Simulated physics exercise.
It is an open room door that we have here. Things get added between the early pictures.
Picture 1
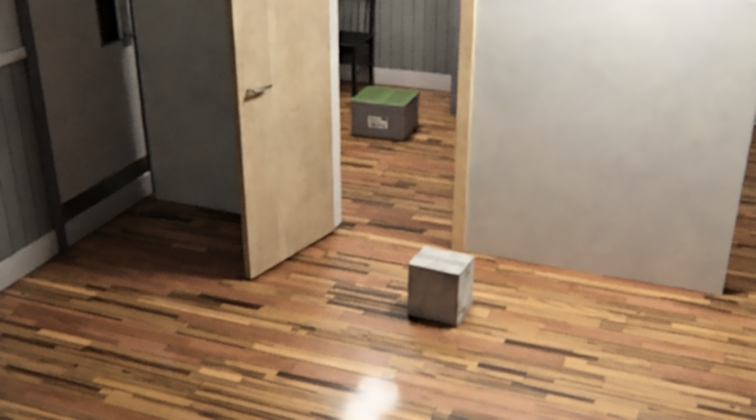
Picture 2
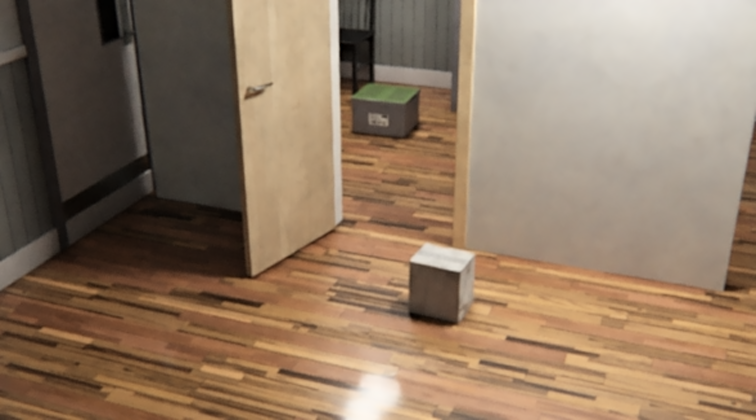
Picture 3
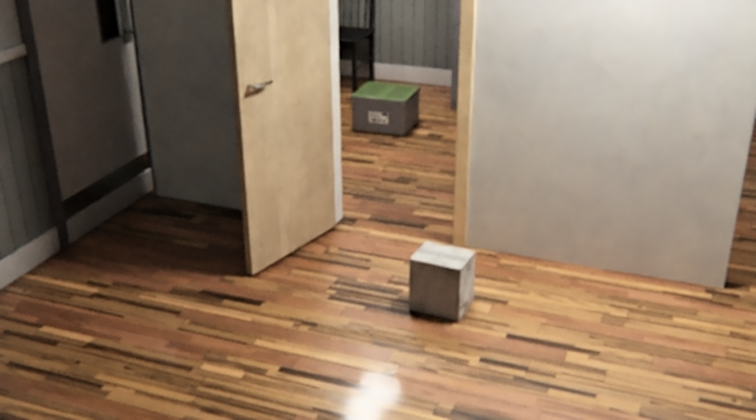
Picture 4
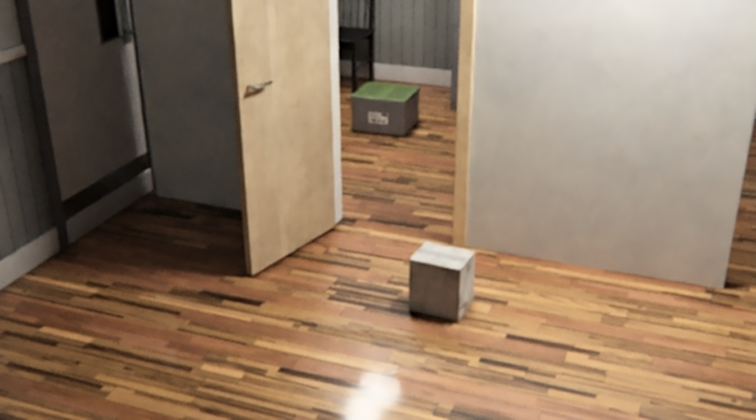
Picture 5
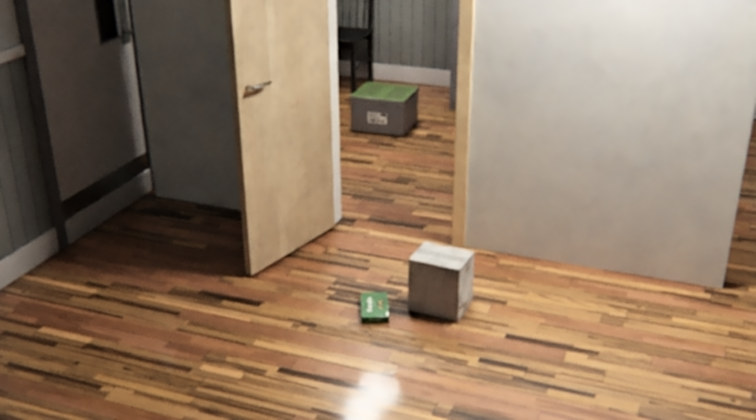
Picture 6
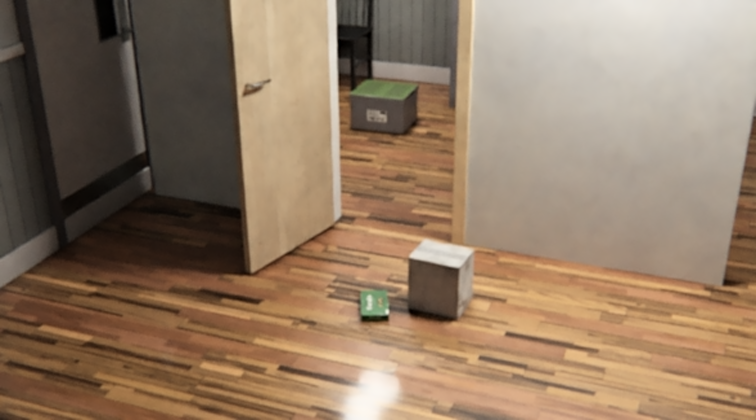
The footage shows a still room with an open wooden door, a white box on the wood floor and a green-topped box beyond the doorway; a small green packet then appears beside the white box, and nothing else noticeably moves.
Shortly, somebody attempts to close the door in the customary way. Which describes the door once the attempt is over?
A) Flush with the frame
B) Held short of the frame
Flush with the frame.
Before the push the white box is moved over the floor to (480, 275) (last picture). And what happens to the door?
It makes it all the way then.
Then, 0.80 s past the last view, open by 81°.
Then, 1.30 s past the last view, open by 51°.
Then, 1.80 s past the last view, open by 18°.
Finally, open by 0°; both still in place. Final places as the last picture's camera would see them, green packet near (375, 306).
